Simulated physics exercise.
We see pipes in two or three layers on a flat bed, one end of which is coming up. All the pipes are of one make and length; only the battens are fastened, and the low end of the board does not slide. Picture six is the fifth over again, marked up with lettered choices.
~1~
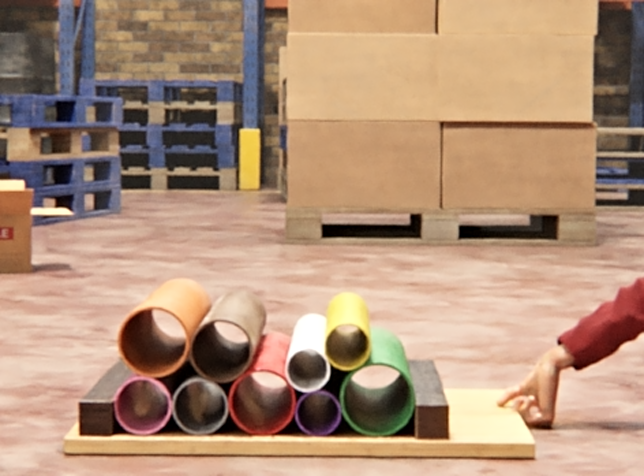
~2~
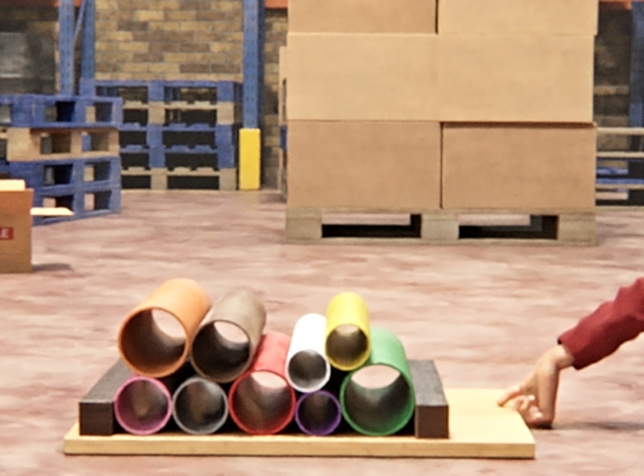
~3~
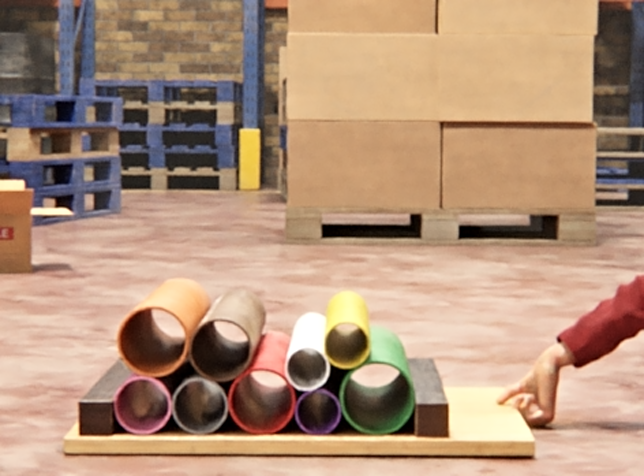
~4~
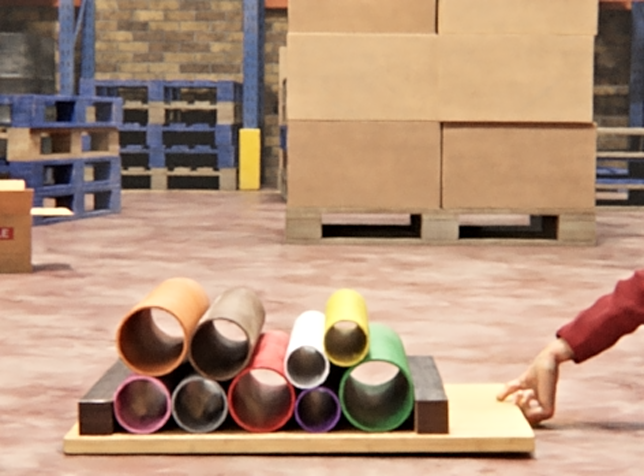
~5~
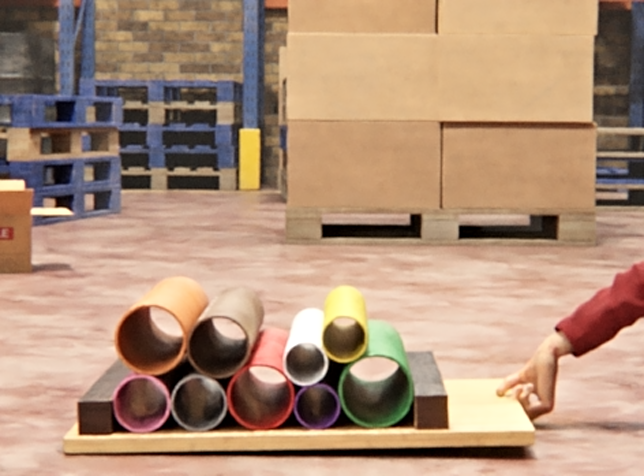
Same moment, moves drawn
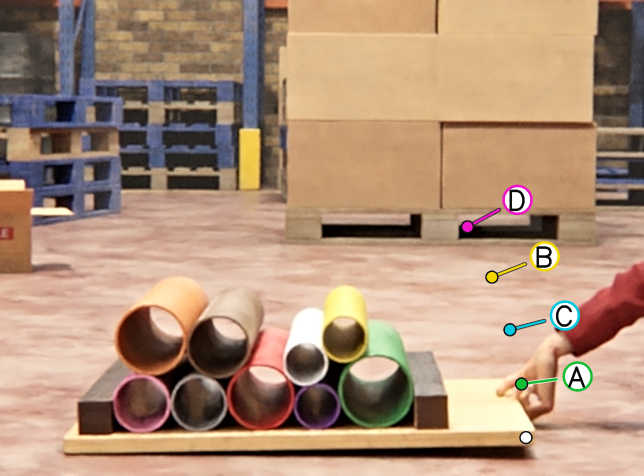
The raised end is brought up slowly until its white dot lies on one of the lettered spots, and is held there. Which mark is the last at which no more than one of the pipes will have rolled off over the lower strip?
Mark C is as high as it can go.
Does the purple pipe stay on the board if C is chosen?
The purple pipe: Yes.
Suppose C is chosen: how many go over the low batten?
The count is one.
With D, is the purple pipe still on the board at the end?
Yes, with D.
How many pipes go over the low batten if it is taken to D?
At D the number is two.
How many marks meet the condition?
The number is two.
On the marked copy, A at (521, 384); B at (492, 277); C at (510, 330); D at (467, 227); the white dot at (526, 437).
With C. Early on, board at 12°.
Further on, board at 15°.
At the end, board at 15°, one over the low batten (orange).
As for the rest, A none over the low batten; B two over the low batten (brown, orange); D two over the low batten (brown, orange).
